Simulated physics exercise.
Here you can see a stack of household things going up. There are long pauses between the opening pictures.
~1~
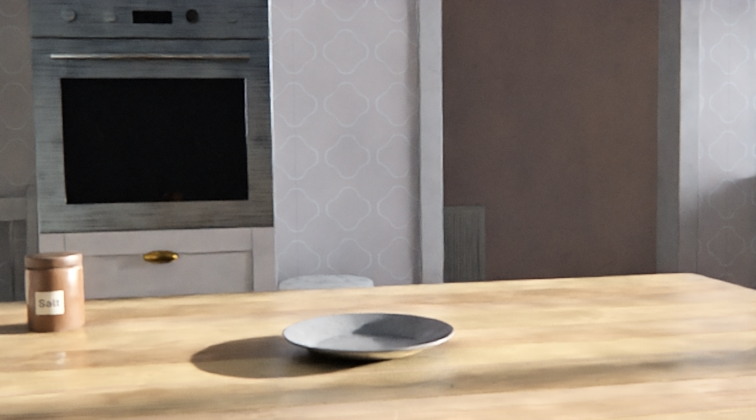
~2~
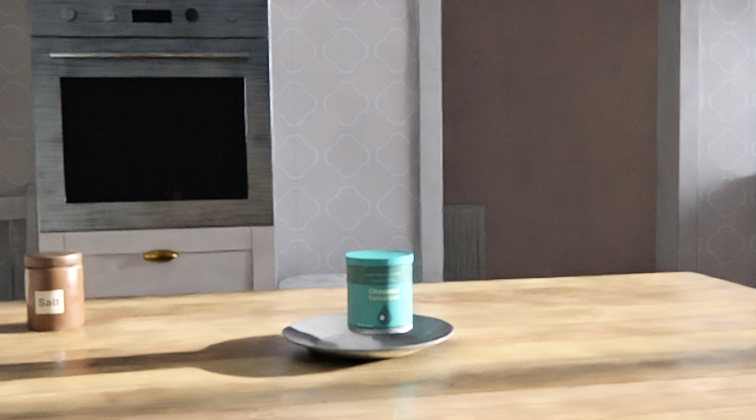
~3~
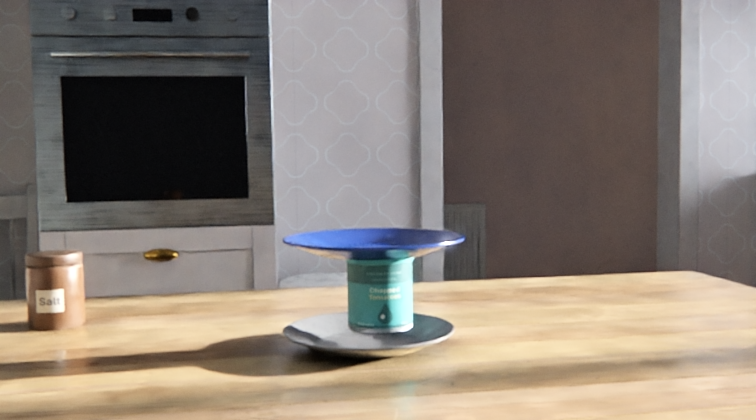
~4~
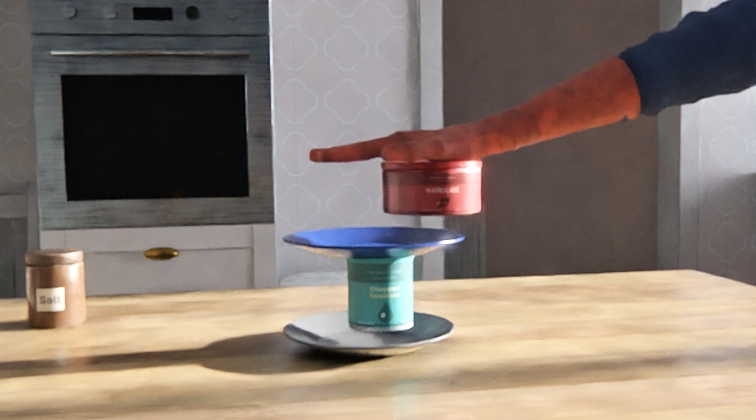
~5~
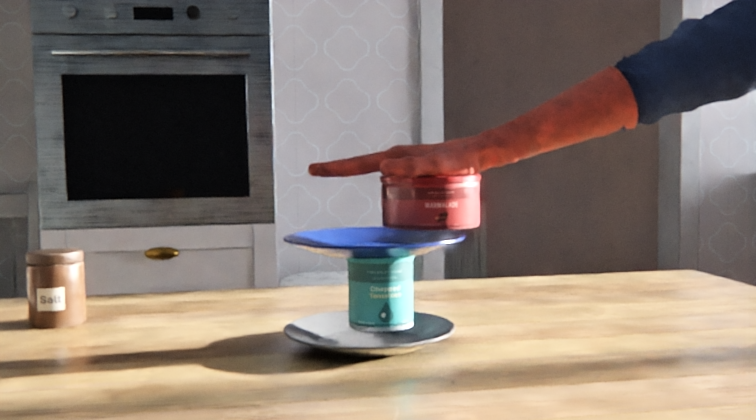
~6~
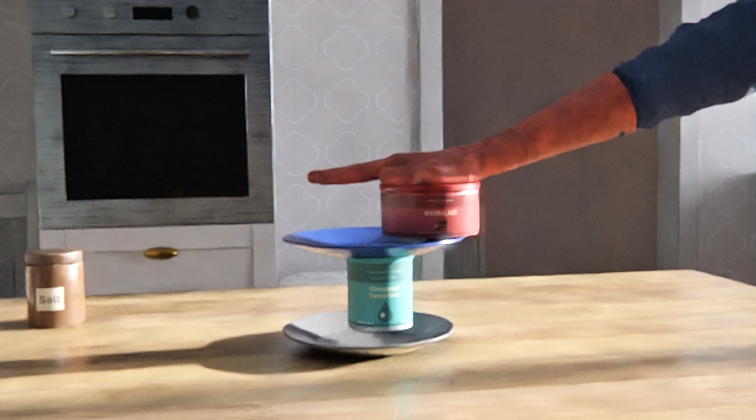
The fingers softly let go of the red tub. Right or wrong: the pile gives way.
Wrong.
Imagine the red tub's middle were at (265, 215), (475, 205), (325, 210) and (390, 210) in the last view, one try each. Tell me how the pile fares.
Lab note - try 1: Collapse; try 2: Collapse; try 3: No collapse; try 4: No collapse.
Then, 0.20 s on from there, no change.
Then, 0.60 s on from there, red tub resting near (430, 209).
In the end, all 5 unmoved. At the end, from the last picture's camera, red tub near (430, 209). The pile holds.
